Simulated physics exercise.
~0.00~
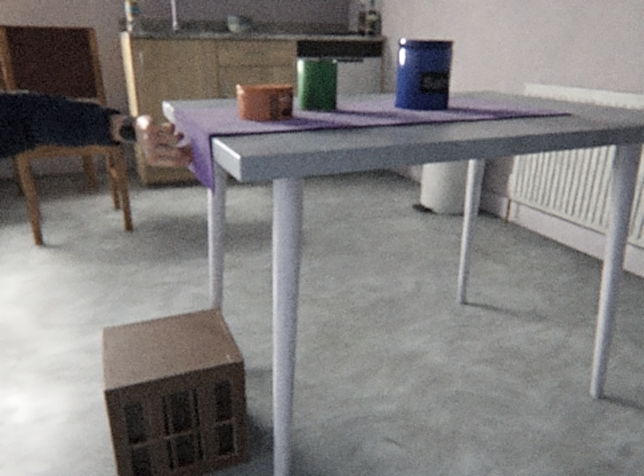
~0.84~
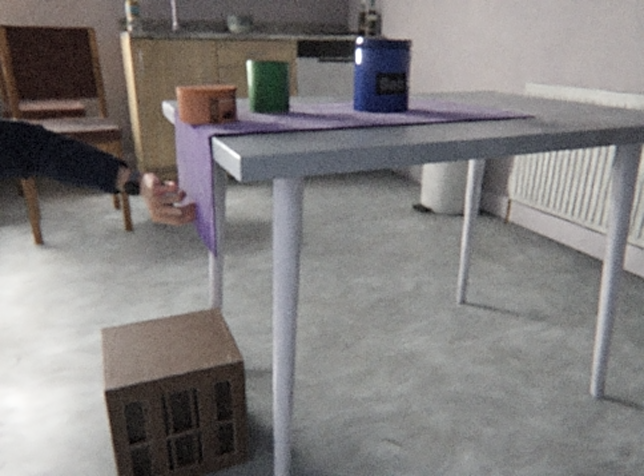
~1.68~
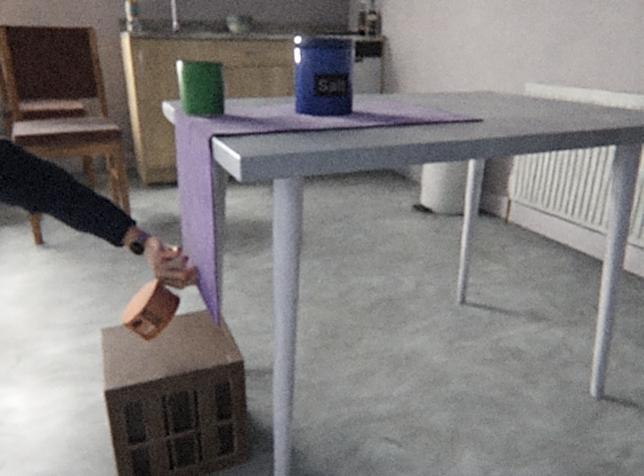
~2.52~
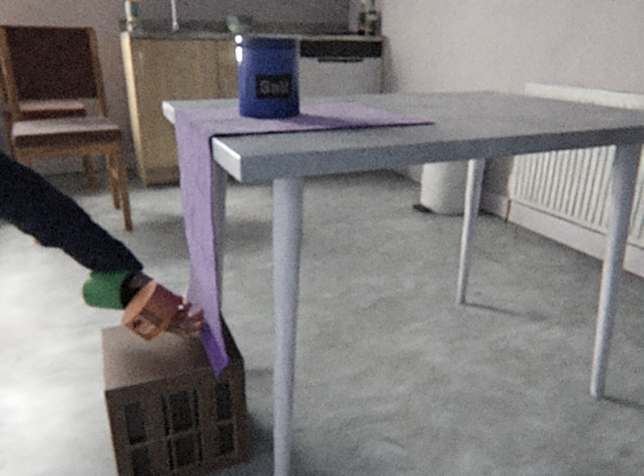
The footage shows a hand pulling a purple cloth down over the left end of a table, carrying an orange tub, a green mug and a blue canister leftward. The tub, then the mug, go over the edge, while the canister stays on the table and the cloth's hem reaches the brown crate.
